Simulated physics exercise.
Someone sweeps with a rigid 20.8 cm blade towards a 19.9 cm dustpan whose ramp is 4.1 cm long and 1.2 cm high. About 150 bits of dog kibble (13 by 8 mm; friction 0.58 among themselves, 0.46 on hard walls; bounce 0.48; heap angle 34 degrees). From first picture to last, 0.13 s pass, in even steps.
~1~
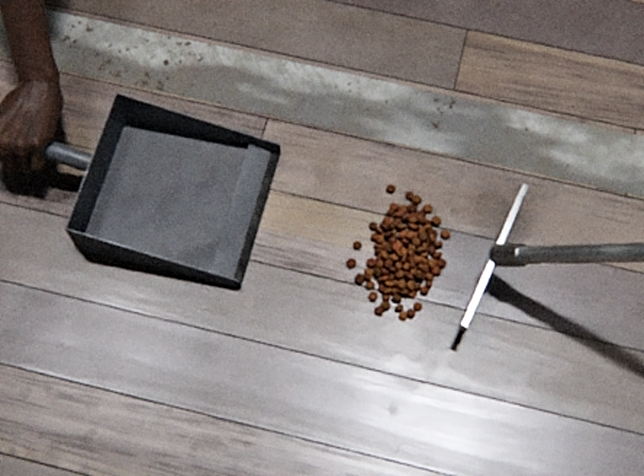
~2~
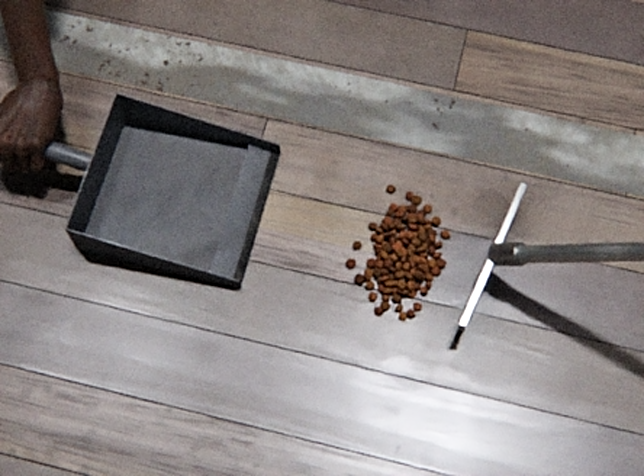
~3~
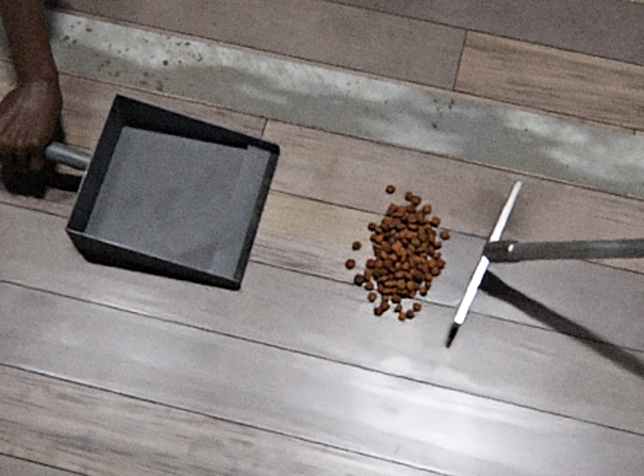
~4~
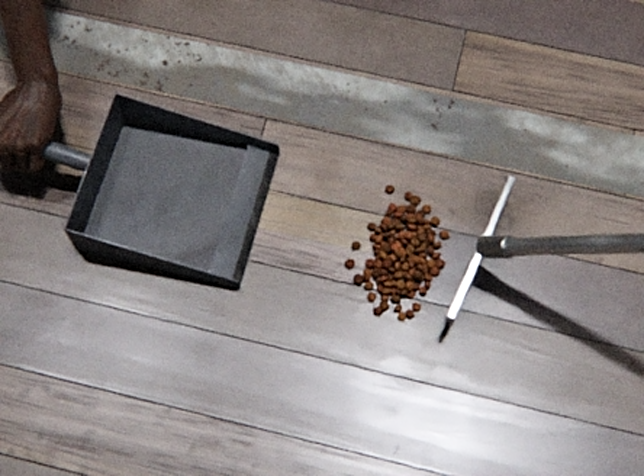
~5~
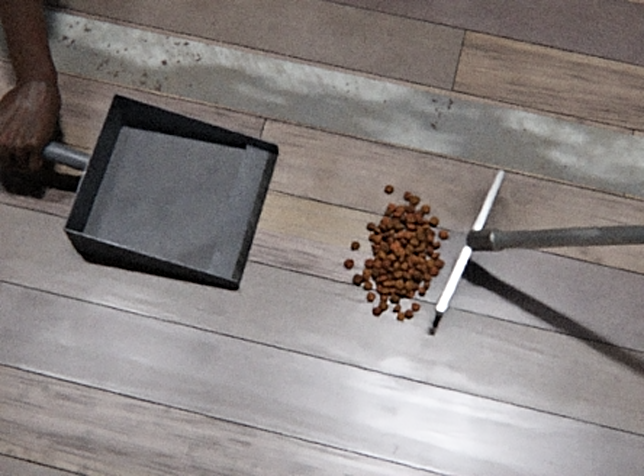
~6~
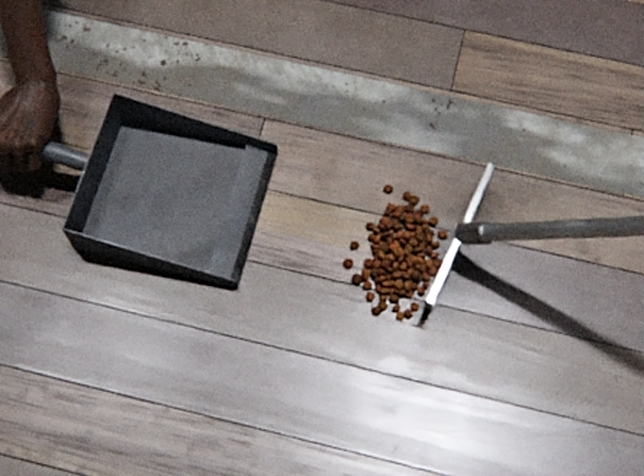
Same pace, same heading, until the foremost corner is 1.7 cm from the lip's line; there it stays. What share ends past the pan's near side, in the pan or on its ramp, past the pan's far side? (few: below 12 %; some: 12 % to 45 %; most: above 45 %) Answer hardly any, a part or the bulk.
Near side hardly any, pan a part, far side a part.
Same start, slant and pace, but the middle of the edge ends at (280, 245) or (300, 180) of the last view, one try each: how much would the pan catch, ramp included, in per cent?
Some 20 and 25 per cent.
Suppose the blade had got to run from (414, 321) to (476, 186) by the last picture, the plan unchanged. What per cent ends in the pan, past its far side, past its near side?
Pan 20, far 5, near 5.
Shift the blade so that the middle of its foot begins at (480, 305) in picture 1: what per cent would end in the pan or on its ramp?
Some 25 per cent.
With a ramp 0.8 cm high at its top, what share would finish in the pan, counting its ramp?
In that case some 25 per cent.
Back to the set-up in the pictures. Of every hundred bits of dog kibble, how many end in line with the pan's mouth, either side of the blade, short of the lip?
About 50 per cent.
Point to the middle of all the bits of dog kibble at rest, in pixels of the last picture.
Around (276, 177).
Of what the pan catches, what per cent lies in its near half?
Some 10 per cent.
Then, 0.22 s after the last picture, middle of the blade 15 cm from the lip; 0 % over the lip, far side 5 %, near side 0 %.
Then, 0.36 s after the last picture, middle of the blade 7 cm from the lip; 0 % over the lip, far side 20 %, near side 0 %.
Then, 0.63 s after the last picture, middle of the blade 4 cm from the lip; 20 % over the lip, far side 30 %, near side 0 %.
In the end, near side 0 %, pan 20 %, far side 30 %, in front of the lip or behind the blade 50 %.
